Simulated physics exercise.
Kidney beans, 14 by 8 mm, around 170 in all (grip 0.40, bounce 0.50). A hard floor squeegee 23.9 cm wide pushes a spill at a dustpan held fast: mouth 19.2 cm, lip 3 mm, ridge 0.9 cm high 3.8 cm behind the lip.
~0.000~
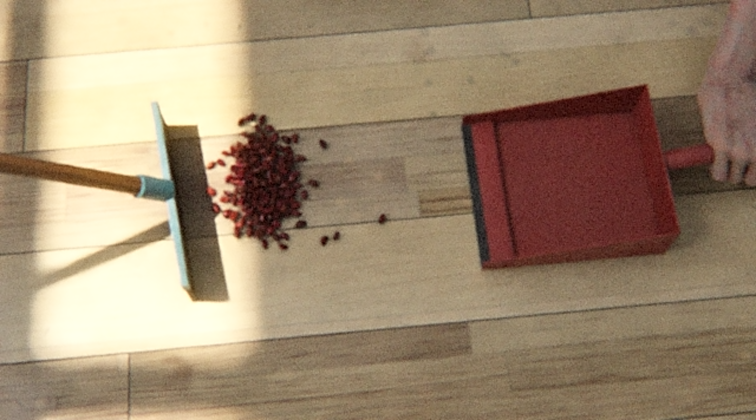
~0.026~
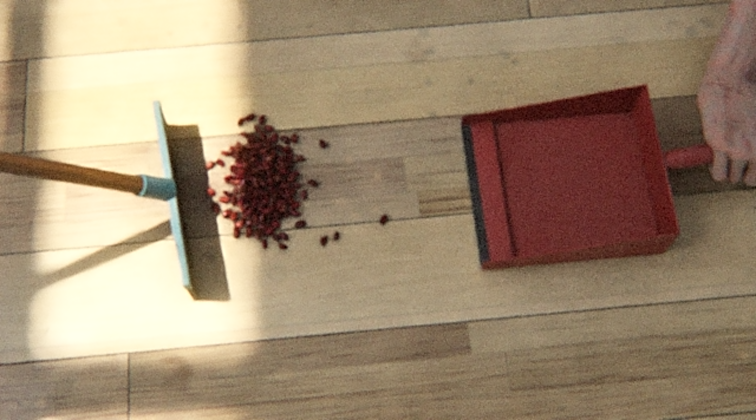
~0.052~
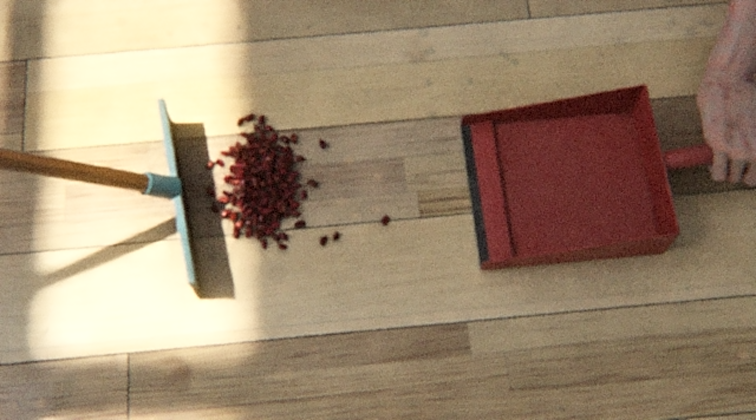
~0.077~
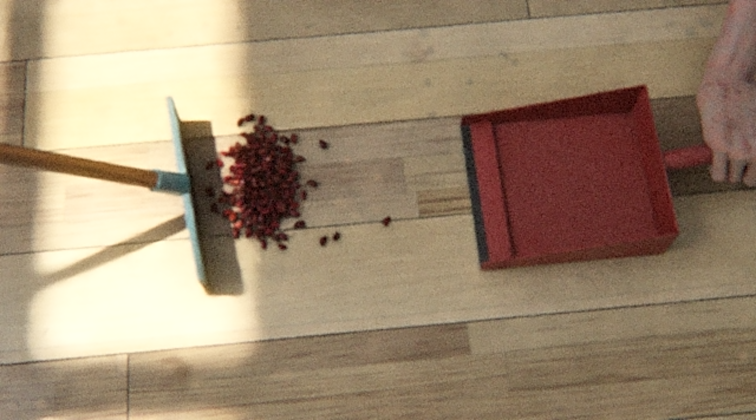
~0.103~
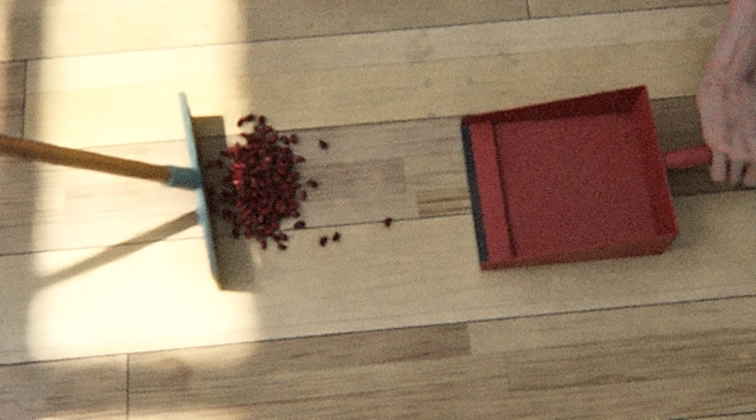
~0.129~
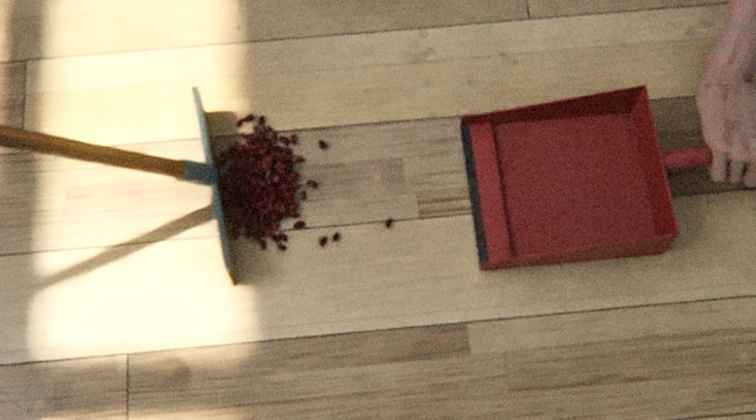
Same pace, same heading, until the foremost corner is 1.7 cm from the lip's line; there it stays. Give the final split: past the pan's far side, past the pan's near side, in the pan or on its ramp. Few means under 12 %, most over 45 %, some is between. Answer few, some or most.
Past the pan's far side: Most; past the pan's near side: Few; in the pan or on its ramp: Some.
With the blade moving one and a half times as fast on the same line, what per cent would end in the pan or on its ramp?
It would be near 25 per cent.
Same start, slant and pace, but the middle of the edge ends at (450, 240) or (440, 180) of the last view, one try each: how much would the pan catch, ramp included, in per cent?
About 20 and 30 per cent.
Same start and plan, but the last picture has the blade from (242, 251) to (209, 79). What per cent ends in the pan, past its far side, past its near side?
Pan 5, far 60, near 0.
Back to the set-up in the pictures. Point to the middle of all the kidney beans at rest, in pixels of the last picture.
Near (460, 104).
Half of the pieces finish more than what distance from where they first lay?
Some 28 cm.
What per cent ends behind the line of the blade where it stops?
Roughly 10 per cent.
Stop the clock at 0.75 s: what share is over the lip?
Some 15 per cent.
After 0.34 s, middle of the blade 17 cm from the lip; 0 % over the lip, far side 30 %, near side 0 %.
Then, at 0.48 s, middle of the blade 8 cm from the lip; 0 % over the lip, far side 45 %, near side 0 %.
After 0.75 s, middle of the blade 3 cm from the lip; 15 % over the lip, far side 55 %, near side 0 %.
At rest (3.1 s), far side 55 %, near side 0 %, pan 15 %, in front of the lip or behind the blade 25 %.
